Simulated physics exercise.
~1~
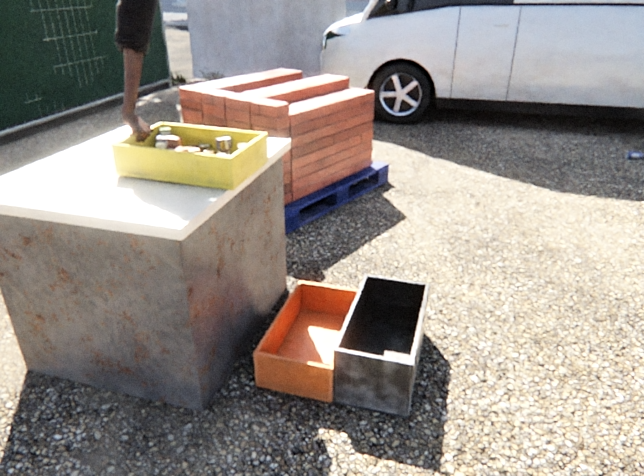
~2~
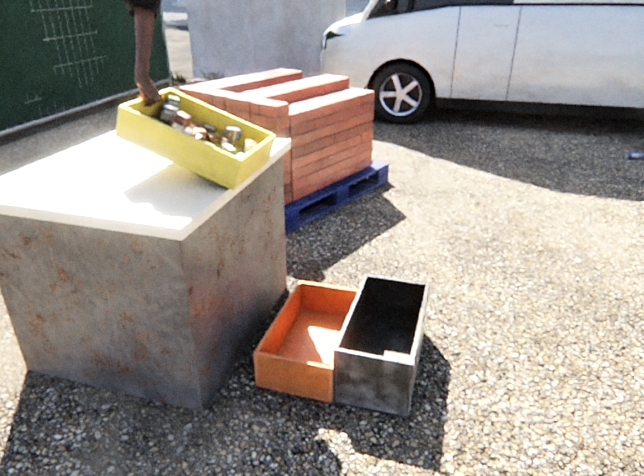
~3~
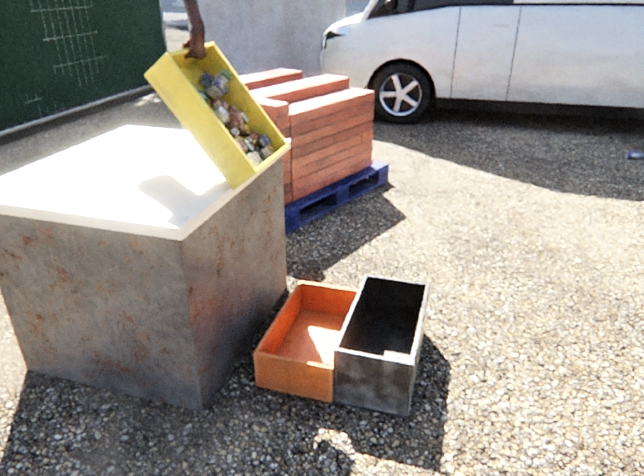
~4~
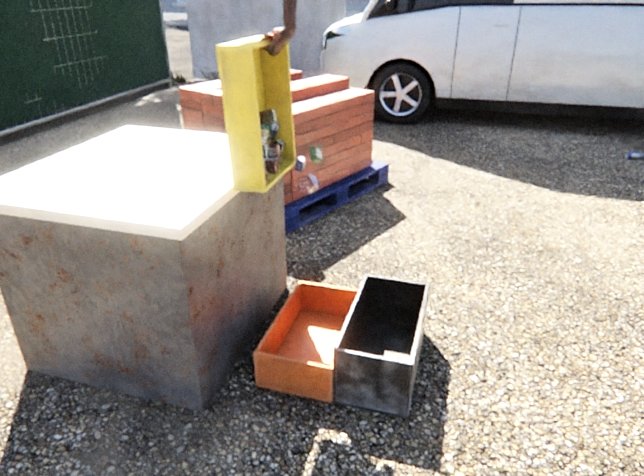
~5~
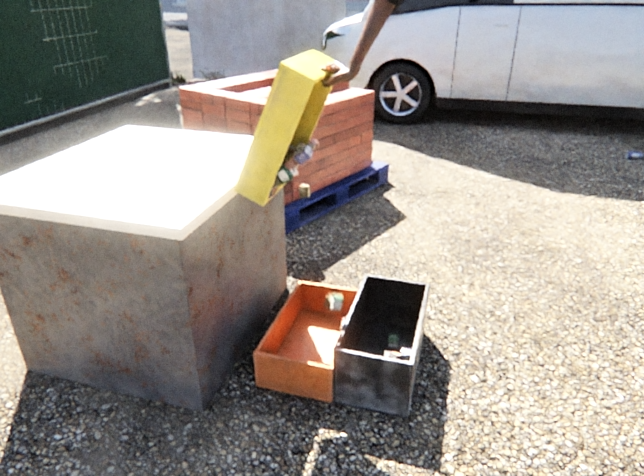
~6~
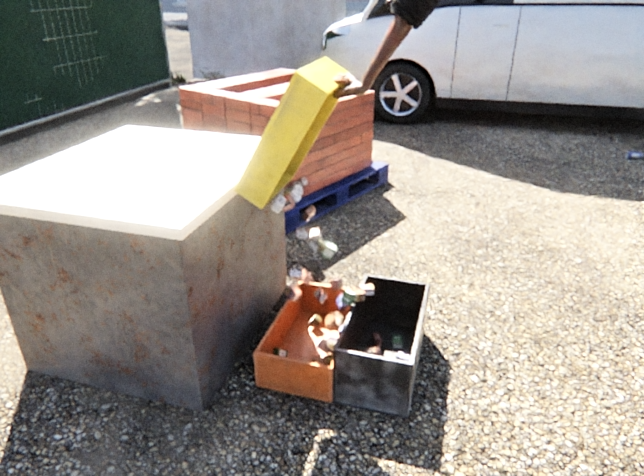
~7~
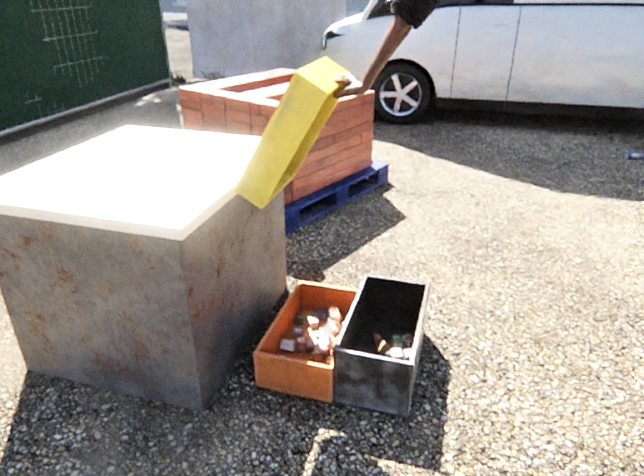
A hand tipping a yellow tote off a bench end, spilling small cartons into orange and black troughs, most landing in the orange.
